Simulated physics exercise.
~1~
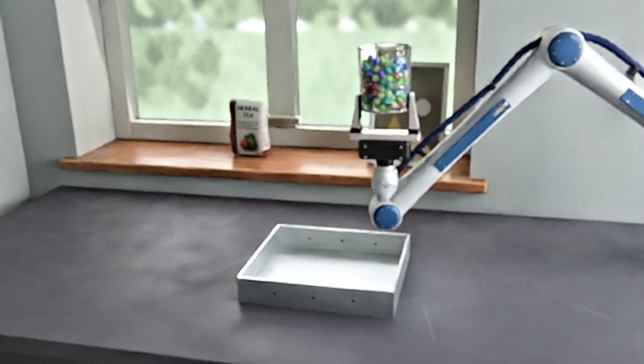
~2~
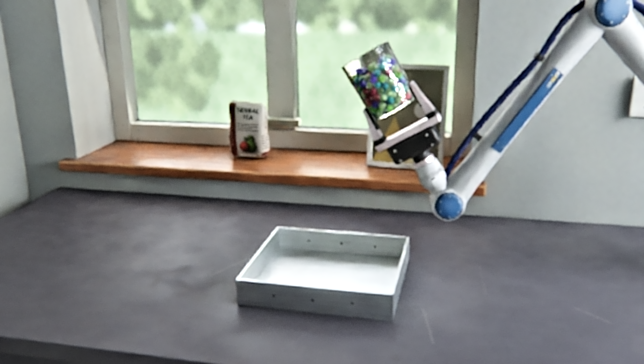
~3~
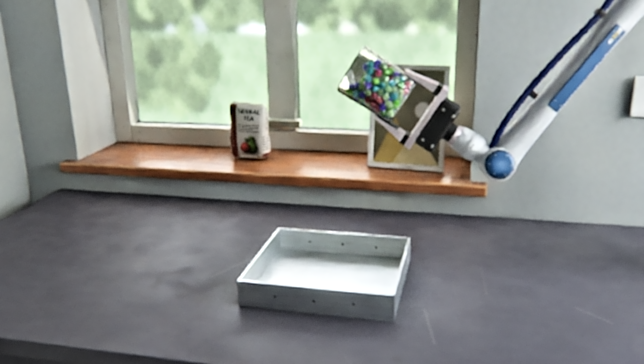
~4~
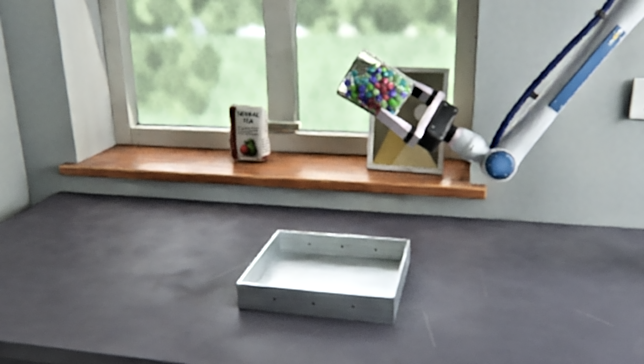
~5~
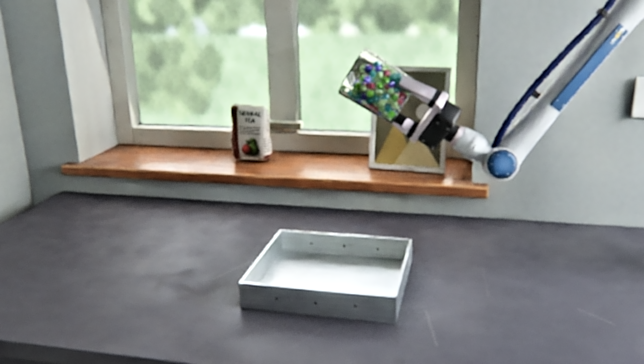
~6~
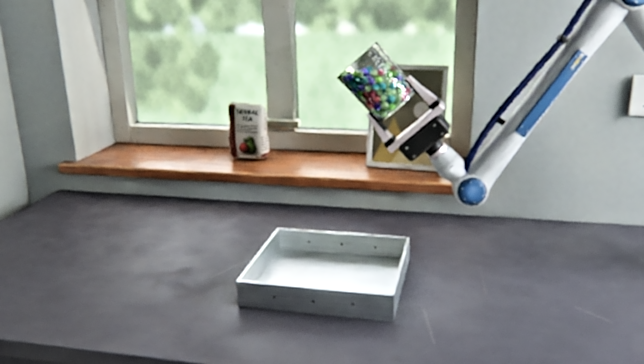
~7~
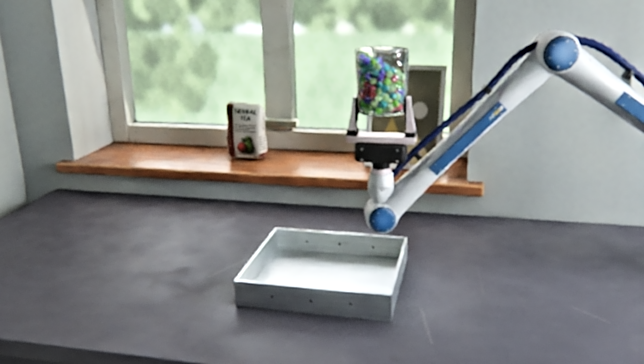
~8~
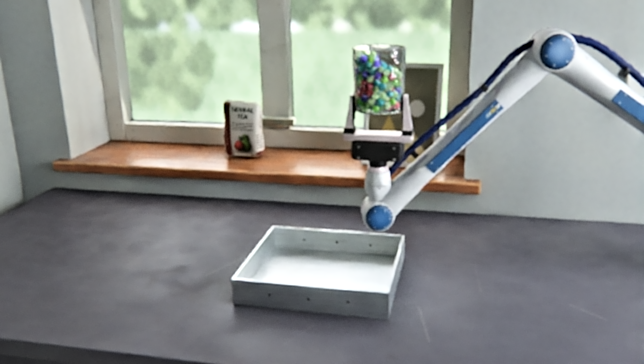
A white and blue robot arm holds a clear cup full of colourful round sweets upright in front of a window, above a dark grey table seen from the front and slightly above. A pale, shallow tray sits on the table, and a small carton and a framed picture stand on the wooden sill. The arm swings to the right and tips the cup steeply to the left. It holds the cup there while the sweets shift inside, then swings back left and turns it upright. The cup ends upright and still well filled, and the tray looks empty.
